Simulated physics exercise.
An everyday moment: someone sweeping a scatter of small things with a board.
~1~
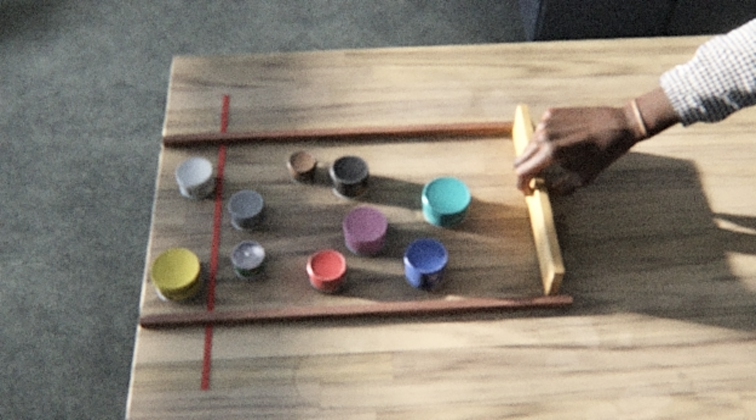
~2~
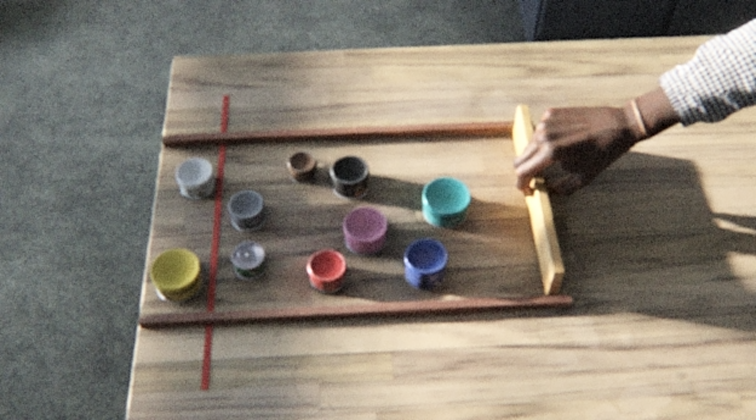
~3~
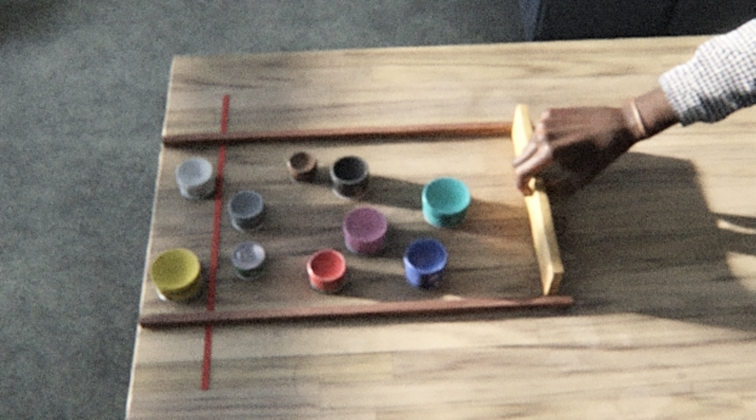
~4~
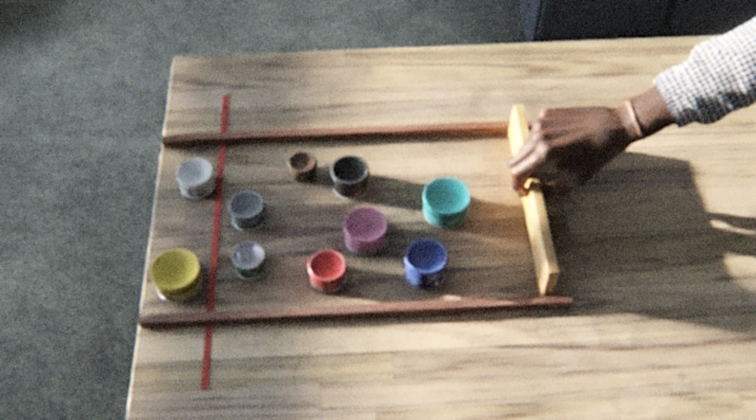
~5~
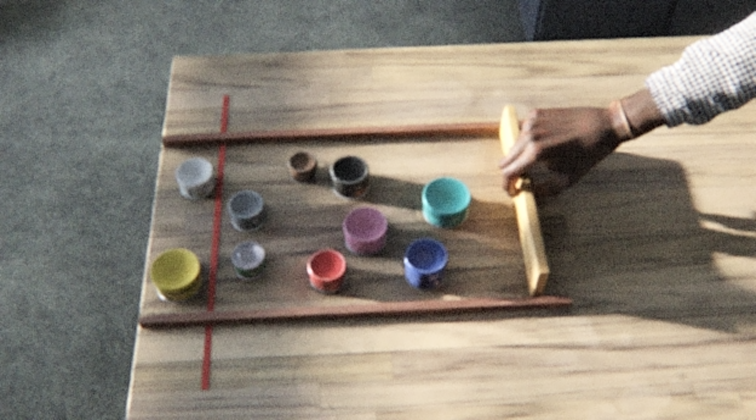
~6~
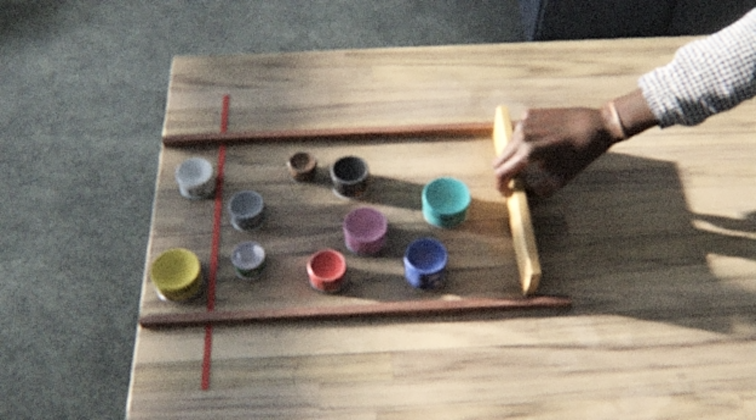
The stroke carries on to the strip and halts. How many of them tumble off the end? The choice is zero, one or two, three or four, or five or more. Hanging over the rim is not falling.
The number that fall off is one or two.
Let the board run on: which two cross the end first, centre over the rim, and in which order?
The order is the yellow tin, then the grey pot.
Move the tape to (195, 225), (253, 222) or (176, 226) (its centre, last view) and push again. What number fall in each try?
The counts: 5, 0 and 5.
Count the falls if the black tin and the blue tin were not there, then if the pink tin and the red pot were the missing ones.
Fallen: 1, and 0 in the other try.
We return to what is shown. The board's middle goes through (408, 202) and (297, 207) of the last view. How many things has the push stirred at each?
At the one place 3, at the other 8.
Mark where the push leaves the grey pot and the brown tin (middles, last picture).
About (152, 221), and the other about (207, 153).
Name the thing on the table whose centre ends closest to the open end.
Foremost is the grey pot.
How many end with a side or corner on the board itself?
The number is 5.
A little later, none off yet; yellow tin at rest near (177, 276); white pot at rest near (196, 179); grey pot at rest near (248, 211).
When it is over, the number that fall off is one or two; down, yellow tin.
